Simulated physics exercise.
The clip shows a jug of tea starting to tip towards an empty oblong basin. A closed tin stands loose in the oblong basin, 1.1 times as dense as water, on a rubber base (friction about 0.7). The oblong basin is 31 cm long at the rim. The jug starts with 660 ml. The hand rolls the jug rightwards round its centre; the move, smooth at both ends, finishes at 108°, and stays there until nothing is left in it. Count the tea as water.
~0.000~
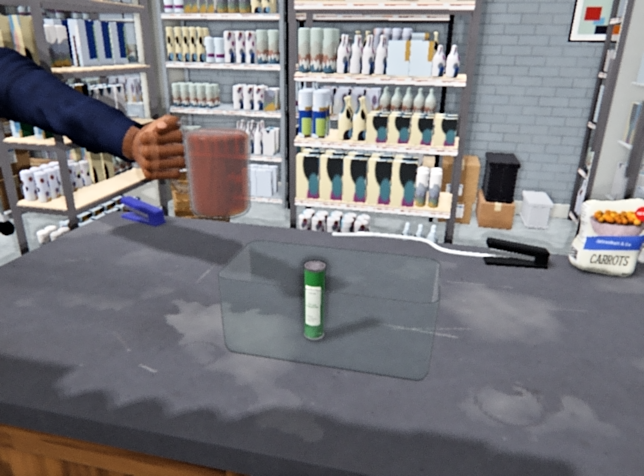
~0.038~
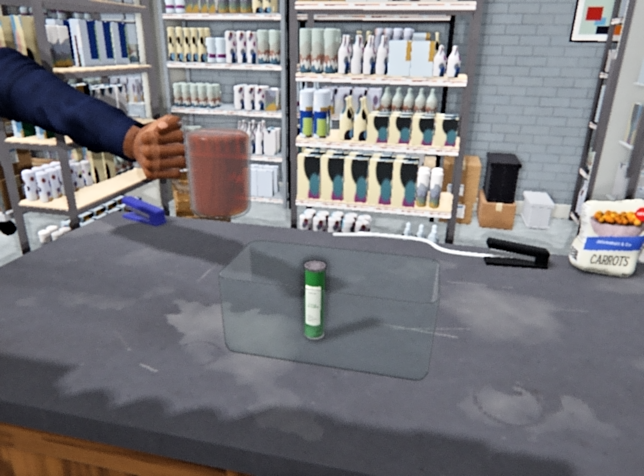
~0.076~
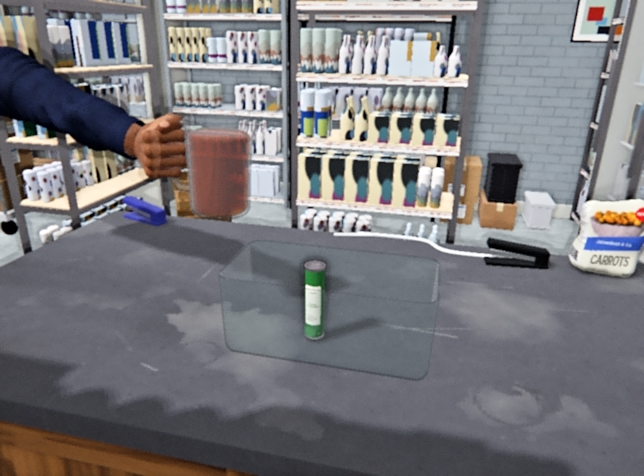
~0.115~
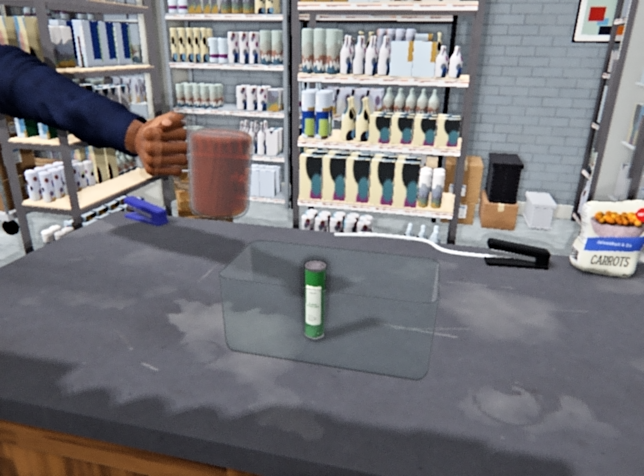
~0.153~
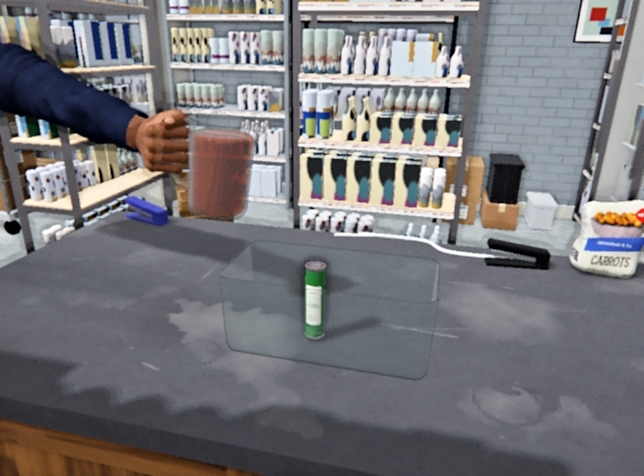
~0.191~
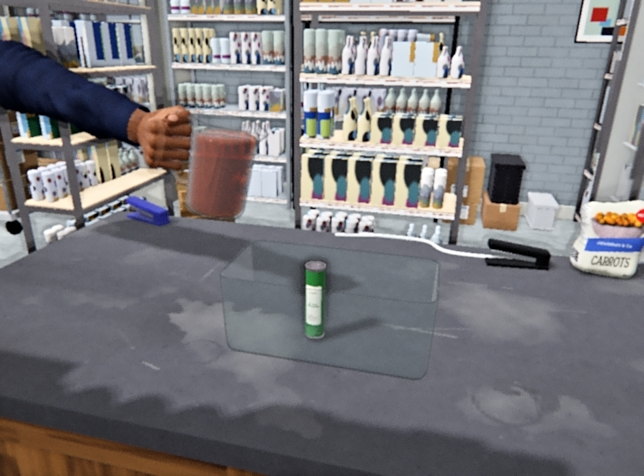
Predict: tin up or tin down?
The tin goes over.
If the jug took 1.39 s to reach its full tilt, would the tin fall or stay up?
The tin topples.
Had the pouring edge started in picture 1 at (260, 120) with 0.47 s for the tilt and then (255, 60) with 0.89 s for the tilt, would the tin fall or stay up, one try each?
First it goes over; then it stays up.
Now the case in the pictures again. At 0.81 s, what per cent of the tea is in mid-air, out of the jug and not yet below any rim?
Some 22 per cent.
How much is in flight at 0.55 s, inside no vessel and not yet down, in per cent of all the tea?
Near 16 in a hundred.
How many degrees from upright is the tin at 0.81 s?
About 0°.
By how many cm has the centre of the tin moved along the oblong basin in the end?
About 9.5 cm.
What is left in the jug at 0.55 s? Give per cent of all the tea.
Near 84 in a hundred.
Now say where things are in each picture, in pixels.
In the first frame, tilt 0°; pouring edge (258, 122); surface from (190, 131) to (249, 134); the oblong basin's rim runs from (234, 258) to (440, 281); the tin's top is at (315, 269).
In the second frame, tilt 0°; pouring edge (259, 122); surface from (191, 131) to (249, 135).
In the third frame, tilt 2°; pouring edge (260, 124); surface from (193, 130) to (250, 136).
In the fourth frame, tilt 4°; pouring edge (263, 126); surface from (194, 131) to (252, 137).
In the fifth frame, tilt 8°; pouring edge (265, 130); surface from (197, 132) to (254, 138).
In the sixth frame, tilt 12°; pouring edge (268, 134); surface from (199, 133) to (259, 139).
After 0.55 s the tilt is 74° and 83 per cent is still to pour; the tin stands where it began.
After 0.81 s the tilt is 106° and 32 per cent is still to pour; the tin stands where it began.
After 1.09 s the tilt is 108° and 3 per cent is still to pour; the tin lies on its side.
After 1.39 s the tilt is 108° and 0 per cent is still to pour; the tin lies on its side.
In the end the tin lies on its side.
